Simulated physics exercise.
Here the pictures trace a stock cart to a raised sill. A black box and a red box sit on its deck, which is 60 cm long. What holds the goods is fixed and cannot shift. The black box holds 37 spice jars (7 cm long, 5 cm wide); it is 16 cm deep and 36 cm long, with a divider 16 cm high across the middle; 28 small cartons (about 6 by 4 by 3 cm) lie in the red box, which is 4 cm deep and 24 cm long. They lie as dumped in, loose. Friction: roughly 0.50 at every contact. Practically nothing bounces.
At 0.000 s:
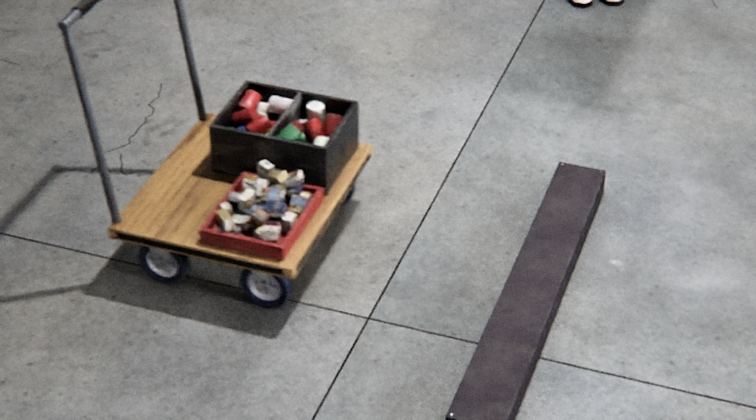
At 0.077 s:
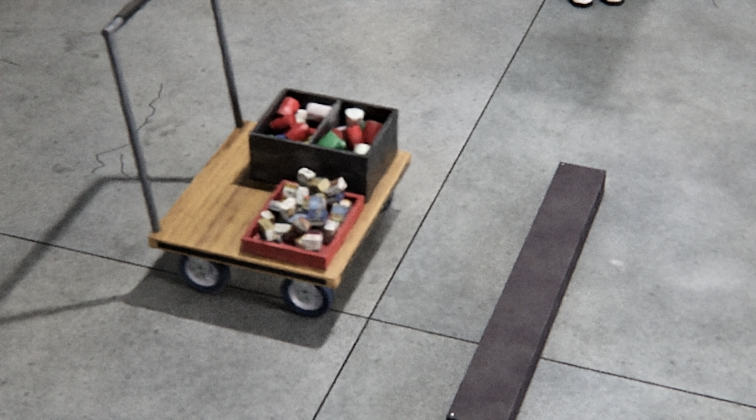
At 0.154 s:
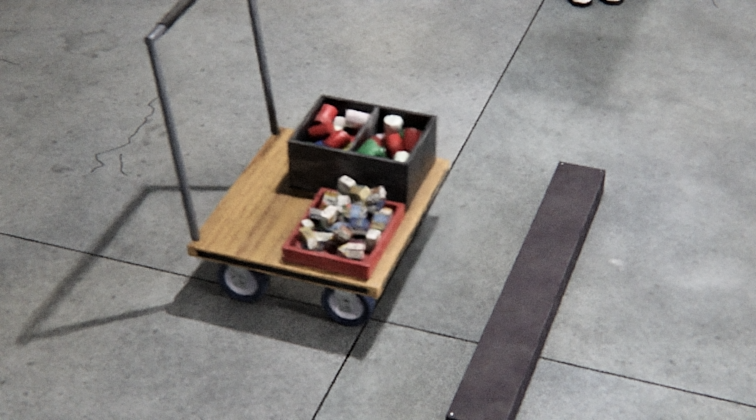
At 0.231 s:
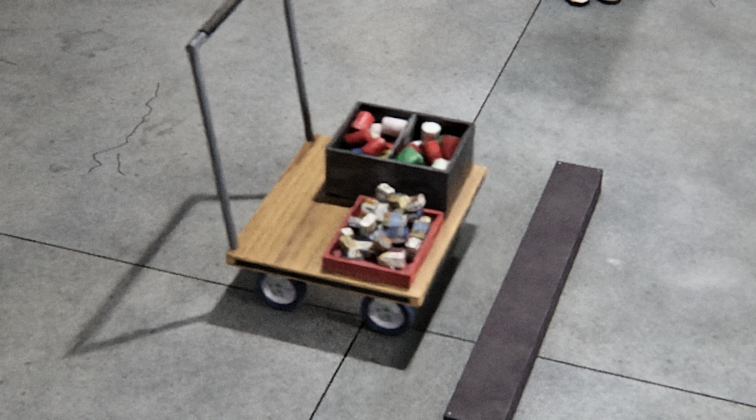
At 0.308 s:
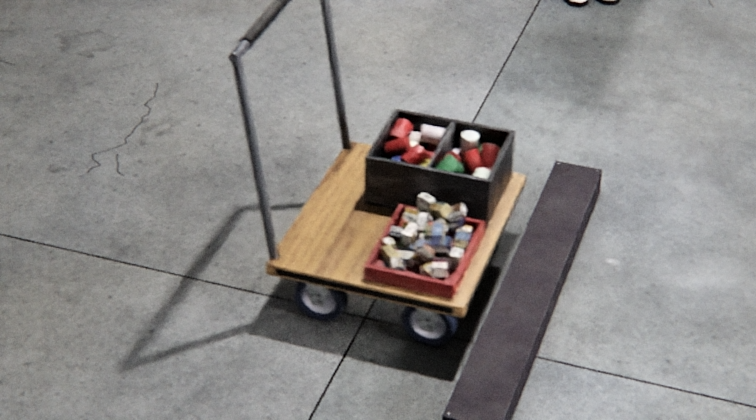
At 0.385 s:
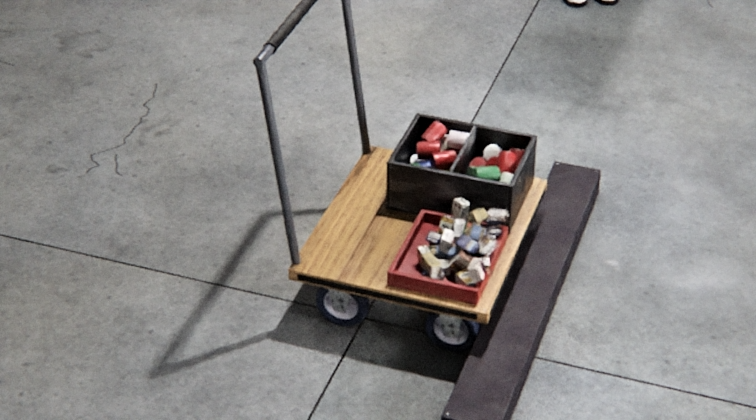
On a gray concrete floor, a wooden cart carrying a black divided box and a red box of small pieces rolled steadily rightward until its front edge was up beside a long dark sill.
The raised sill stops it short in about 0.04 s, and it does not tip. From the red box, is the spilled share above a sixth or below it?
Above a sixth.
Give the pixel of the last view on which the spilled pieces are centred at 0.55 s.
Look close to (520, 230) and you'll find it.
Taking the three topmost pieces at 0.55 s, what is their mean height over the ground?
About 50 cm up, on average.
After 0.43 s, black box 37 in, 0 out and red box 25 in, 3 out.
After 0.55 s, black box 37 in, 0 out and red box 20 in, 8 out.
After 0.78 s, black box 36 in, 1 out and red box 21 in, 7 out.
Final count (at 1.28 s), black box 36 in, 1 out and red box 20 in, 8 out. Asked share, 8 of 28, 29 per cent.
